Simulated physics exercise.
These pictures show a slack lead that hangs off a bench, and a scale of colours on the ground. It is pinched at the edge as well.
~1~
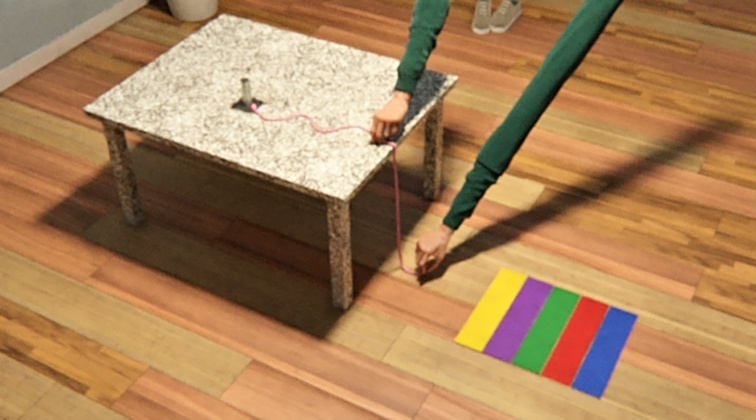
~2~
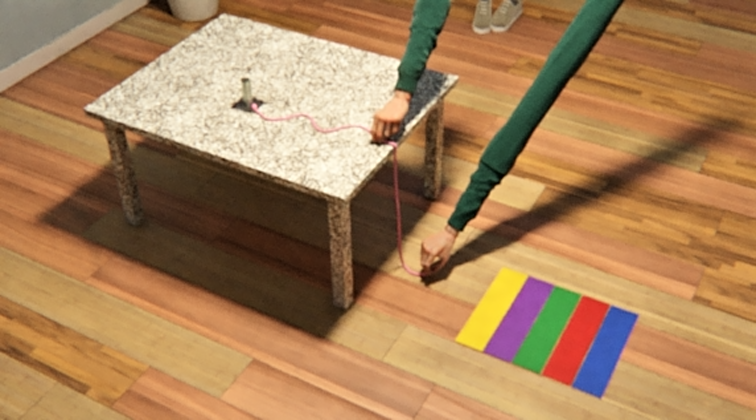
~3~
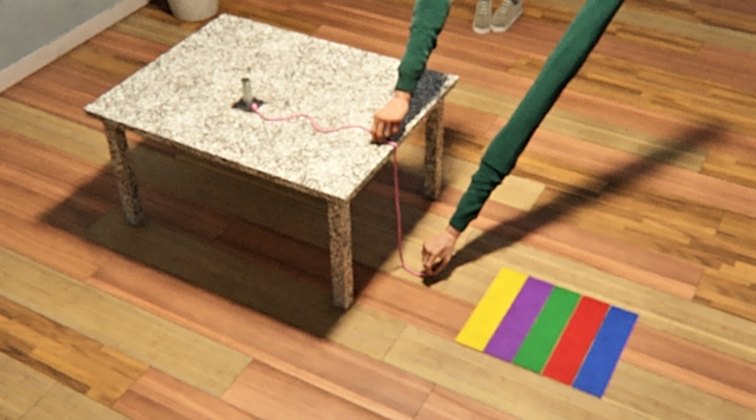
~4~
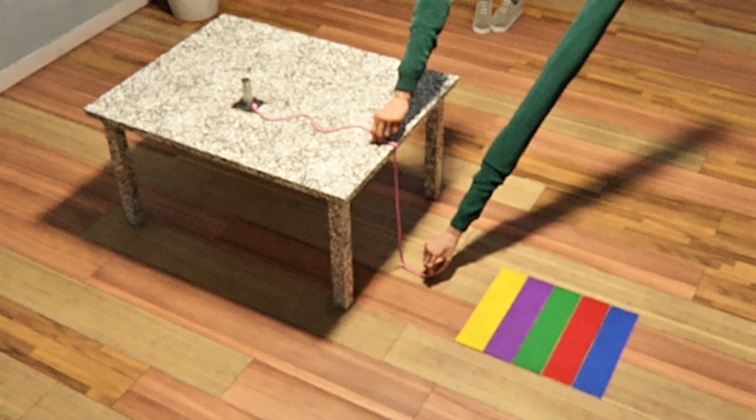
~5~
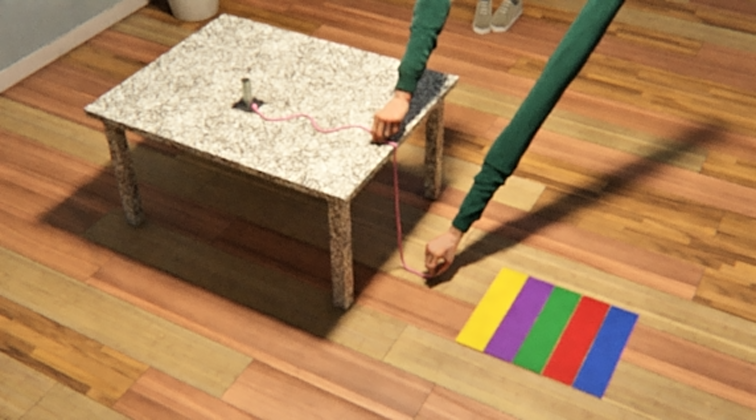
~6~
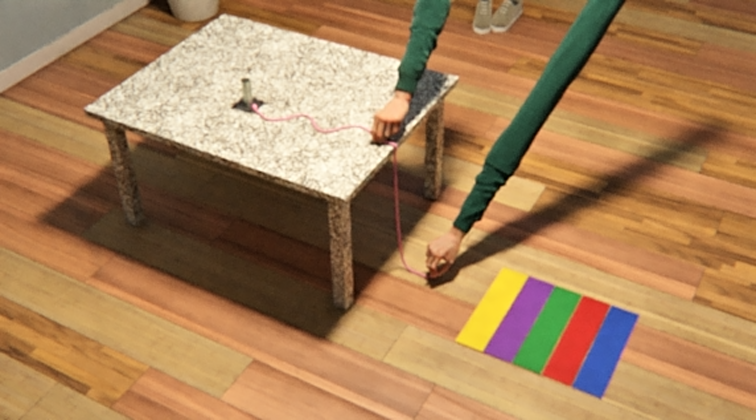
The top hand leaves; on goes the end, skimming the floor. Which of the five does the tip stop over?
Over green.
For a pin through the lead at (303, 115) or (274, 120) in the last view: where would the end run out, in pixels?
Near (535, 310) and (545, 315).
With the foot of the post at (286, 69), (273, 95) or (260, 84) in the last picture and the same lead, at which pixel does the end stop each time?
About (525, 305), (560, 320) and (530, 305).
Early on, end near (506, 299); over yellow.
Midway, end near (533, 309); over purple.
At the end of the slack, end near (550, 315); over green. The end stops over the green strip.
